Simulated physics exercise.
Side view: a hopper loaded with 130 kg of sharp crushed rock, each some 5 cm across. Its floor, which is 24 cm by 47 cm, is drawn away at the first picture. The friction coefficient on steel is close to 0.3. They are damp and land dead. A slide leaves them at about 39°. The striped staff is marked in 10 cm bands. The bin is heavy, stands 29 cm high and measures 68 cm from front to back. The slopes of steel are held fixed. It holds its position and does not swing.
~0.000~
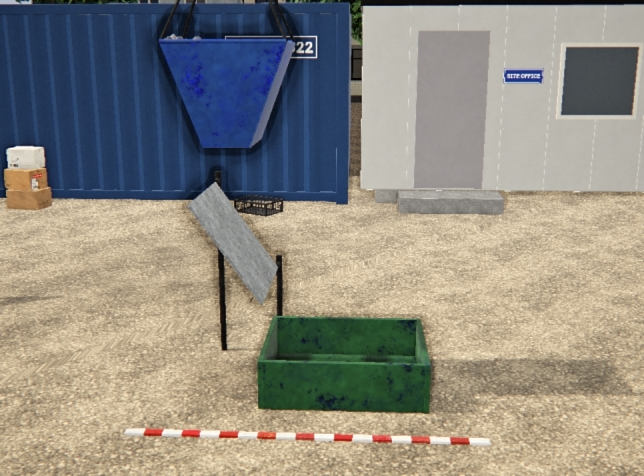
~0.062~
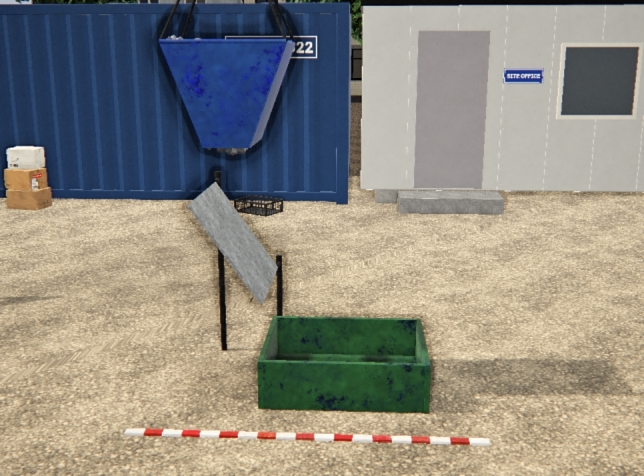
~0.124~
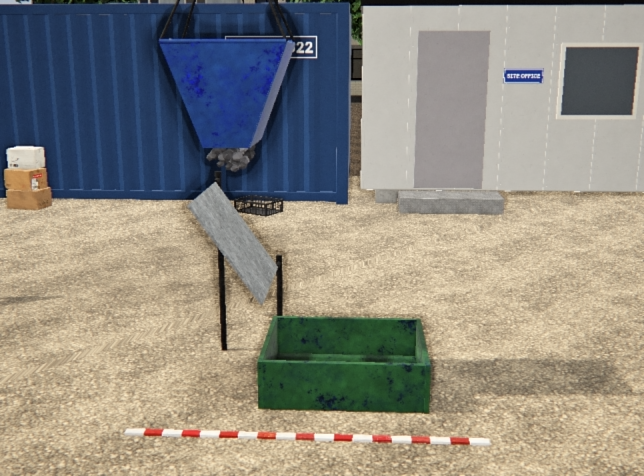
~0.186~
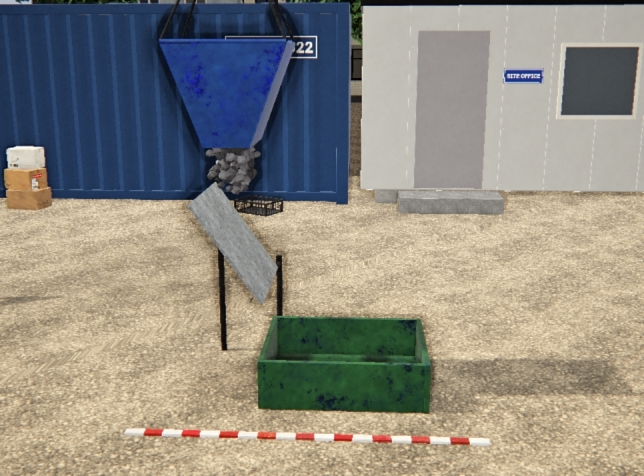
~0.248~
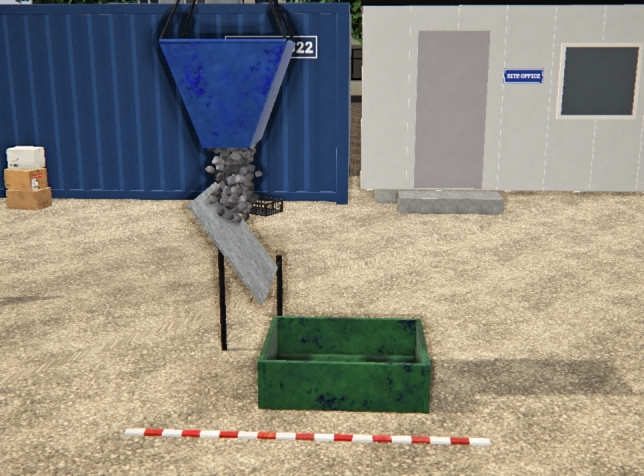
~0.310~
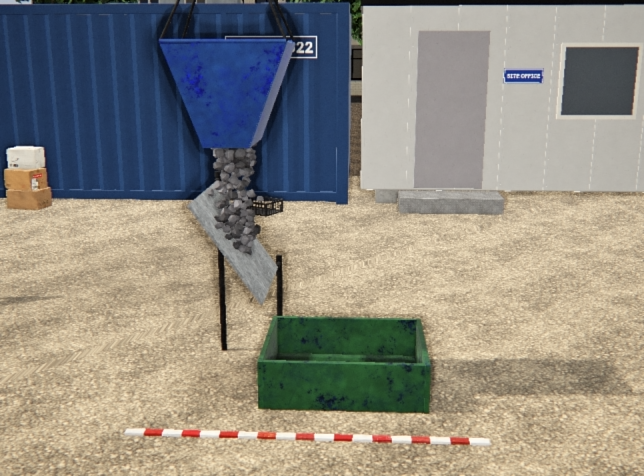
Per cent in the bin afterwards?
93 per cent.
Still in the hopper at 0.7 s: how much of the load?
Some 40 per cent is still held.
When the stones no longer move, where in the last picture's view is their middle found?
About (336, 366).
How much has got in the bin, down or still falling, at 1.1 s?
I'd put it near 65 per cent.
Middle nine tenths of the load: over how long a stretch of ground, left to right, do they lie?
I'd put it at close to 70 cm.
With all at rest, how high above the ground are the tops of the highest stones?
I'd put it at close to 30 cm off the ground.
After 0.7 s, 38 % in the hopper, 20 % on the steel, 13 % falling or lying left of the bin, 27 % falling or lying in the bin, 1 % falling or lying beside or right of the bin; the stones farthest right are at (366, 367).
After 1.1 s, 1 % in the hopper, 22 % on the steel, 9 % falling or lying left of the bin, 64 % falling or lying in the bin, 4 % falling or lying beside or right of the bin; the stones farthest right are at (415, 371).
After 1.7 s, 0 % in the hopper, 93 % falling or lying in the bin, 7 % falling or lying beside or right of the bin; the stones farthest right are at (415, 372).
After 2.6 s, 0 % in the hopper, 93 % falling or lying in the bin, 7 % falling or lying beside or right of the bin; the stones farthest right are at (415, 372).
After 4.5 s, 0 % in the hopper, 93 % in the bin, 7 % beside or right of the bin; the stones farthest right are at (415, 372).
